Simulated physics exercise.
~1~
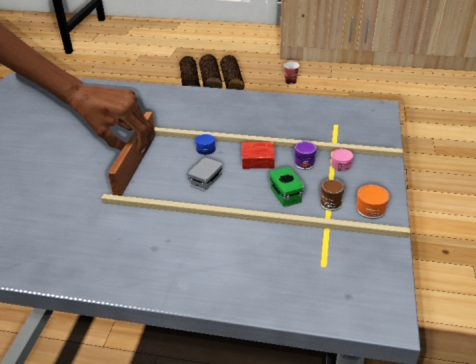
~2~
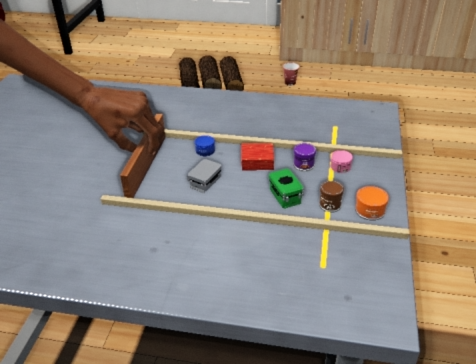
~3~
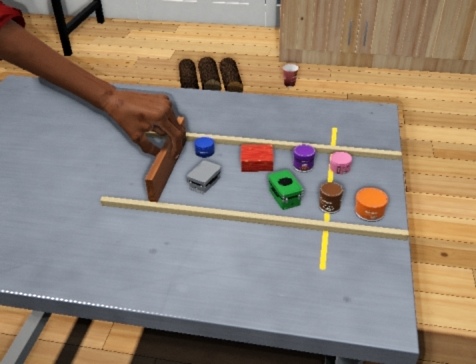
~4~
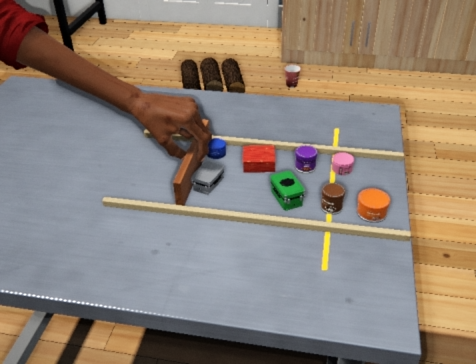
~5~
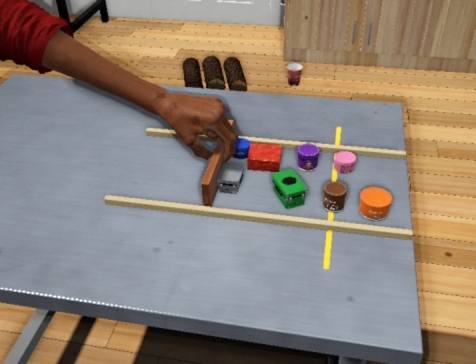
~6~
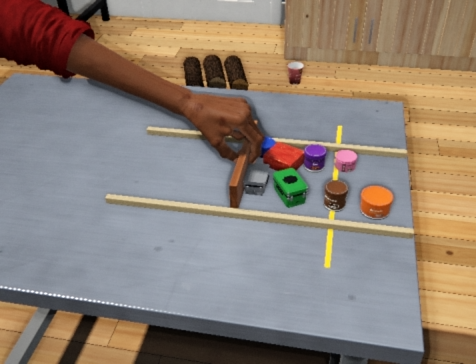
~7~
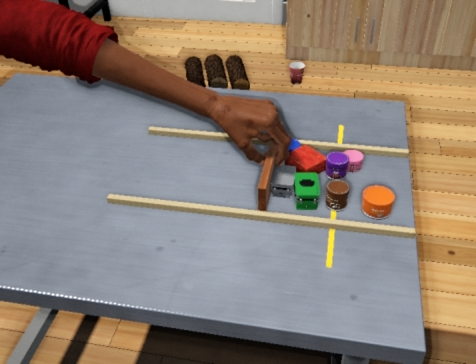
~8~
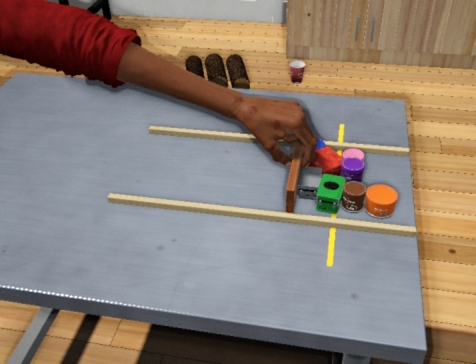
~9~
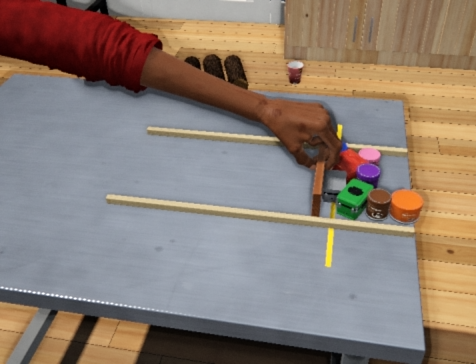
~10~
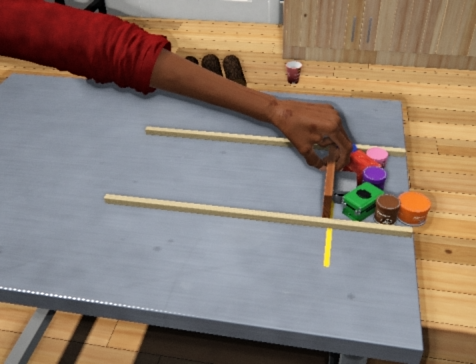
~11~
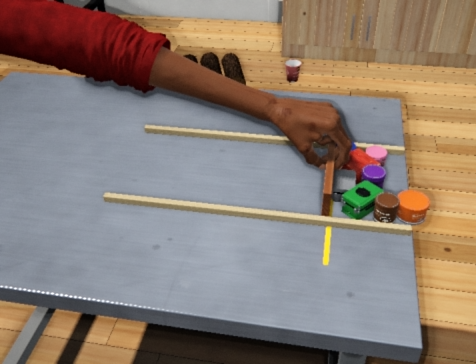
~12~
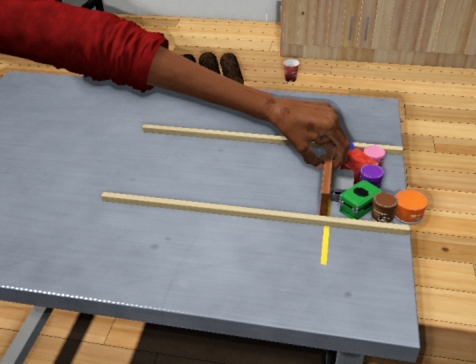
A hand slid an upright brown board rightward between two pale strips on a gray table, gathering small colorful tubs, cases and a red block into a cluster, and stopped at the yellow tape with everything still on the table near its end.
